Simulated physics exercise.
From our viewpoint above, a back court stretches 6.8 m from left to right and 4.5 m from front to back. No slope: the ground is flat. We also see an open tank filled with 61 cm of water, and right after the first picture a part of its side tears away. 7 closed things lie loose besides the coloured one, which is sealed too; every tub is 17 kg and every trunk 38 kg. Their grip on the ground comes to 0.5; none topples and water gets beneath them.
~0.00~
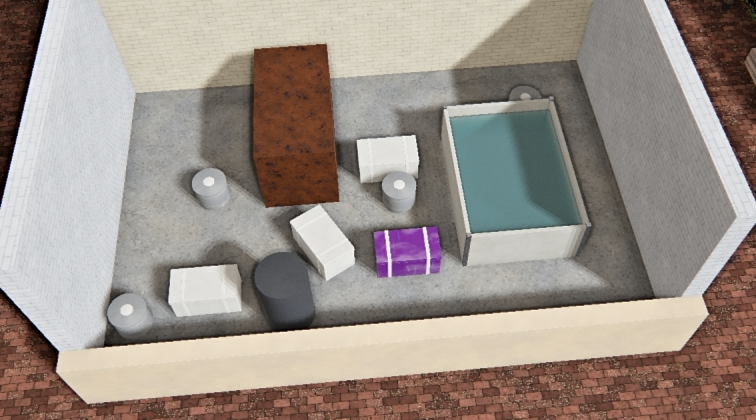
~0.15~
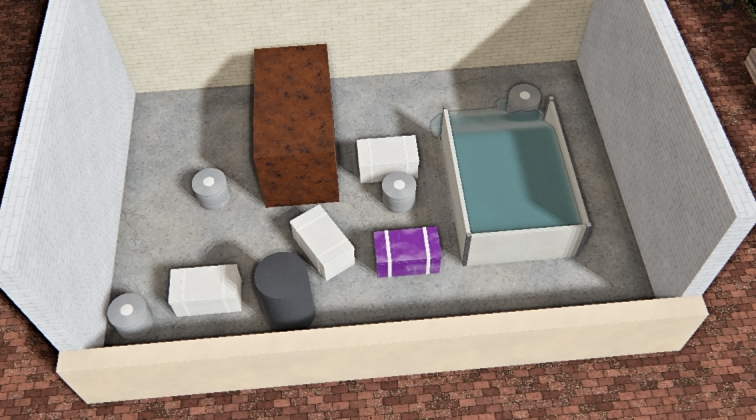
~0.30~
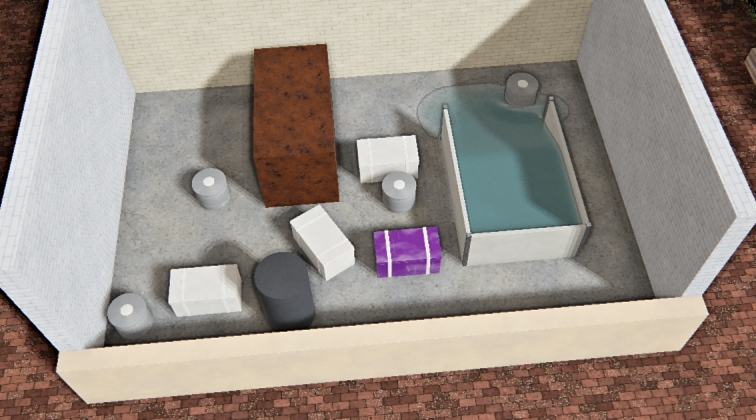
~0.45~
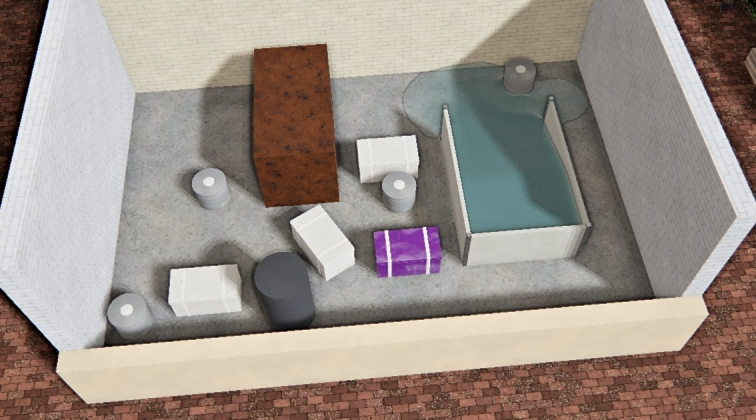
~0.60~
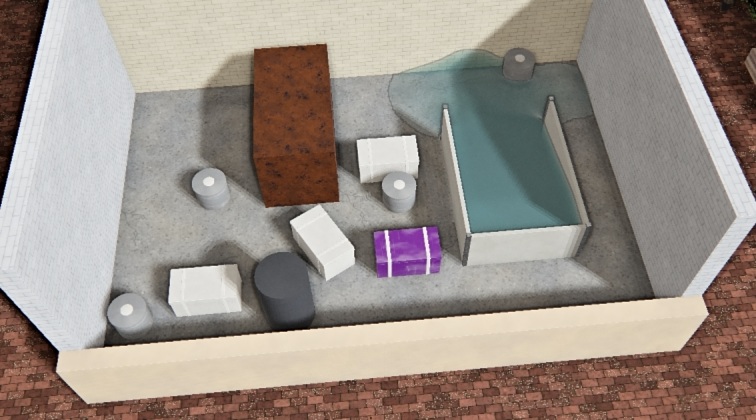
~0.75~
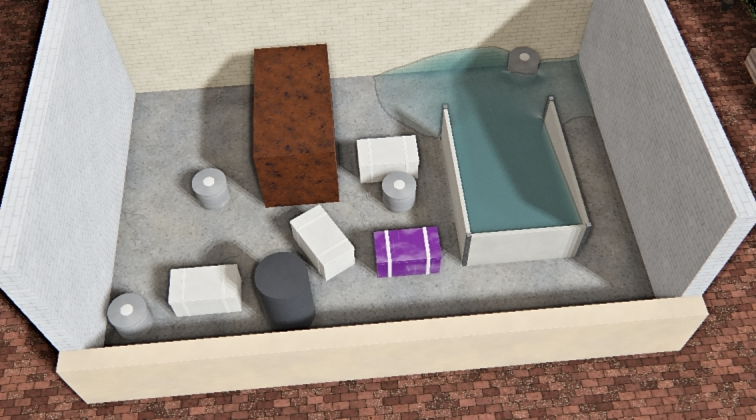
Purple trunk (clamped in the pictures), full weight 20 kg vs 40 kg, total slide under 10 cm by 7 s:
Higher needed.
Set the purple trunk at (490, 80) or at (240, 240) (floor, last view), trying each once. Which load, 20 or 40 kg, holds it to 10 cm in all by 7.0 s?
At the first place nothing works, and at the second the small mass does it.
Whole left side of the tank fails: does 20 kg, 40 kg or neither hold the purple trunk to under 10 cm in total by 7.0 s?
Result: Both masses insufficient.
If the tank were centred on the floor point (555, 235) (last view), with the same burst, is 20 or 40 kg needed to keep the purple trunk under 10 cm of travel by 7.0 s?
Well, then even the heavier fails.
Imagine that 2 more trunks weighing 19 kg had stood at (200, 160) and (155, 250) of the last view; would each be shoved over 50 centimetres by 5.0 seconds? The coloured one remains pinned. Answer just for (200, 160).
It is short of it.
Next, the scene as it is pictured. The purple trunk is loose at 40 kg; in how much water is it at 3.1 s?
About 3 cm.
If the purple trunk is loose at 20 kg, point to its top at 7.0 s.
Pixel estimate: Near (419, 202).
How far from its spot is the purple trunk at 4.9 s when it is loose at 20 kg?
Shift: About 40 cm.
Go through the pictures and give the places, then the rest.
The purple trunk at (407, 244), on the bottom; 2.9 m2 under water; 0 of 8 have shifted, in the first picture.
The purple trunk at (407, 244) rests on the ground; water covers 3.6 m2; 0 of 8 have shifted, in the second picture.
The purple trunk at (407, 244) rests on the ground; 4.4 m2 under water; 1 of 8 have shifted, in the third picture.
The purple trunk at (407, 244), on the bottom; 5.6 m2 under water; 1 of 8 have shifted, in the fourth picture.
The purple trunk at (407, 244), on the bottom; water covers 6.3 m2; 1 of 8 have shifted, in the fifth picture.
The purple trunk at (407, 244) rests on the ground; 6.6 m2 under water; 1 of 8 have shifted, in the sixth picture.
After 1.4 s the purple trunk would be 0 cm from its start with 20 kg and 0 cm from its start with 40 kg; 0 cm of water round it then.
After 3.1 s the purple trunk would be 0 cm from its start with 20 kg and 0 cm from its start with 40 kg; 3 cm of water round it then.
After 4.9 s the purple trunk would be 36 cm from its start with 20 kg and 0 cm from its start with 40 kg; 9 cm of water round it then.
After 7.0 s the purple trunk would be 63 cm from its start with 20 kg and 2 cm from its start with 40 kg; 11 cm of water round it then.
